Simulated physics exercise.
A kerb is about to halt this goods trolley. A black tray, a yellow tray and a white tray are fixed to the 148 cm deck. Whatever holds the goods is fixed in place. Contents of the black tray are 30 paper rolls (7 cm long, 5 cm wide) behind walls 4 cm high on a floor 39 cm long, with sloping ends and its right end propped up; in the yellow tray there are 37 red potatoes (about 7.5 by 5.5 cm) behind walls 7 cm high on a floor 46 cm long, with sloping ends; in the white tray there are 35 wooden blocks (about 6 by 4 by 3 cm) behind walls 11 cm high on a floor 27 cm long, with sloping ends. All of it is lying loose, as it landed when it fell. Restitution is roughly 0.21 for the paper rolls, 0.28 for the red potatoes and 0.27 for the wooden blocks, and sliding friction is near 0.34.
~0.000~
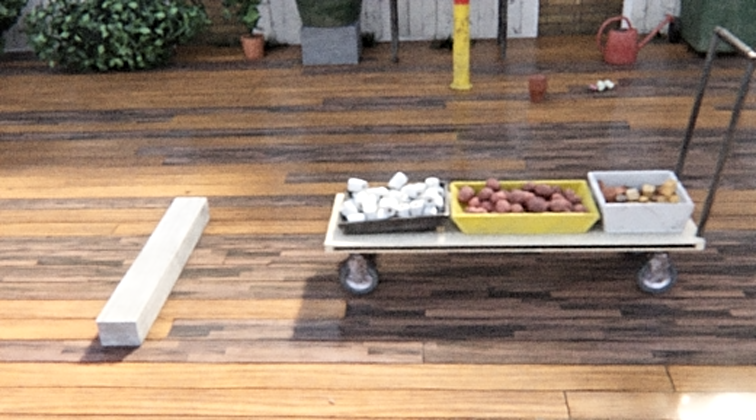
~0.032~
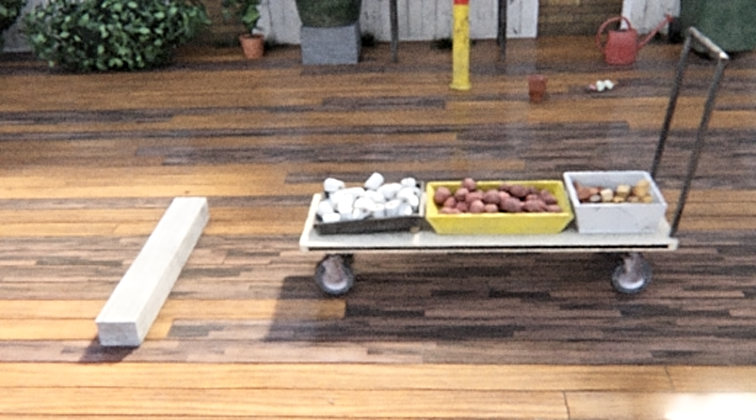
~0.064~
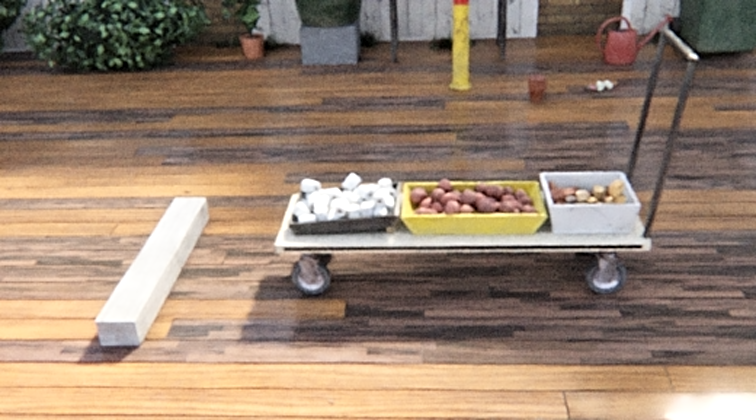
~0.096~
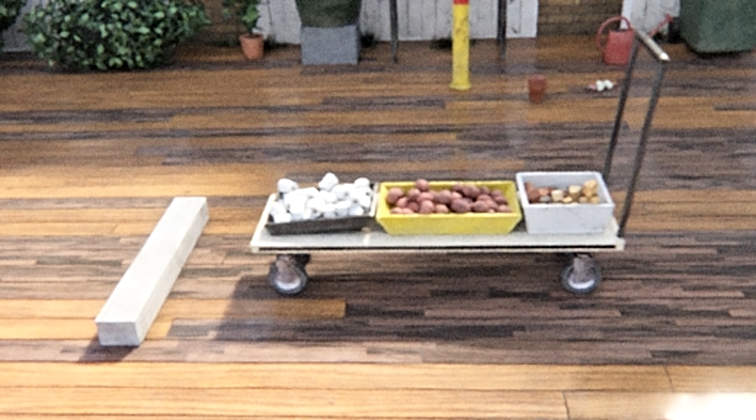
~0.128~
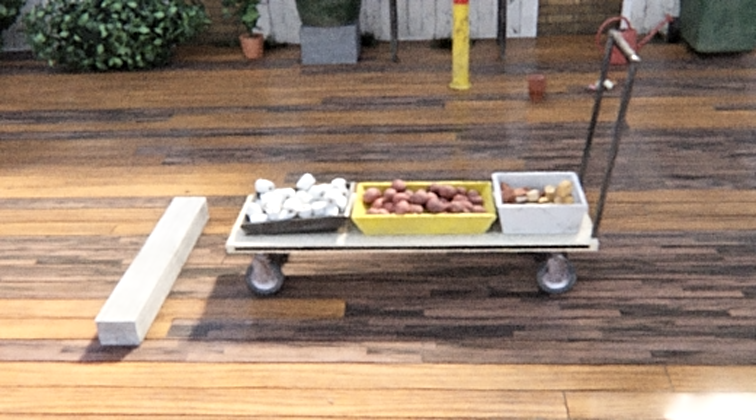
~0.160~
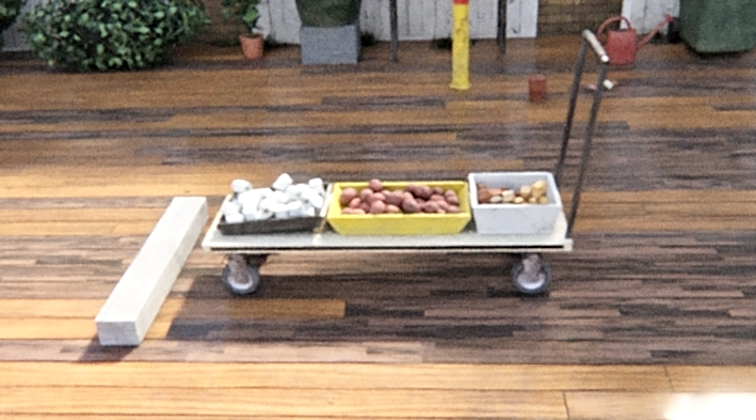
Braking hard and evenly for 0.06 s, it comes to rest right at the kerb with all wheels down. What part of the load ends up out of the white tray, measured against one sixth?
The white tray loses less than one sixth of its load.
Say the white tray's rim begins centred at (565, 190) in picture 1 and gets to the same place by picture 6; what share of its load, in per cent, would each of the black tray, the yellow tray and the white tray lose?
Black tray 10, yellow tray 0, white tray 0 per cent.
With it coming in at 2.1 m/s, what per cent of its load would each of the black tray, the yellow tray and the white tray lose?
In that case the black tray sheds 40 per cent of its load, the yellow tray 10 per cent, and the white tray 10 per cent.
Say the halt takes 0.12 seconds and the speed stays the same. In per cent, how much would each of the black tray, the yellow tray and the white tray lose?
Then black tray 60, yellow tray 40, white tray 10 per cent.
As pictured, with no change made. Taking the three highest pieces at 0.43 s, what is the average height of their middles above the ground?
Mean height: Near 54 cm.
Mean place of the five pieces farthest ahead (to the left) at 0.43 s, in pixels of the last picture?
Mean position approx. (101, 185).
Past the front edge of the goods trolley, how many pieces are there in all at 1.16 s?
About 25.
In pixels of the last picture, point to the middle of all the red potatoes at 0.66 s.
Centred roughly at (290, 207).
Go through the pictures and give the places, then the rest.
In the first frame (we follow the rim corner now nearest the camera), white tray at (690, 204); black tray at (446, 214); 75 cm still to roll; nothing out yet.
In the second frame, white tray at (663, 204); black tray at (420, 214); 65 cm still to roll.
In the third frame, white tray at (636, 205); black tray at (395, 214); 55 cm still to roll.
In the fourth frame, white tray at (610, 205); black tray at (370, 214); 45 cm still to roll.
In the fifth frame, white tray at (584, 205); black tray at (346, 214); 35 cm still to roll.
In the sixth frame, white tray at (558, 205); black tray at (321, 215); 25 cm still to roll; nothing out yet.
After 0.21 s, it begins to slow.
After 0.31 s, 5 of 30 out of the black tray, 2 of 37 out of the yellow tray and 0 of 35 out of the white tray.
After 0.43 s, 16 of 30 out of the black tray, 12 of 37 out of the yellow tray and 2 of 35 out of the white tray.
After 0.66 s, 18 of 30 out of the black tray, 17 of 37 out of the yellow tray and 3 of 35 out of the white tray.
Outcome (at 1.16 s), 19 of 30 out of the black tray, 17 of 37 out of the yellow tray and 3 of 35 out of the white tray. Asked share, 3 of 35, 9 per cent.
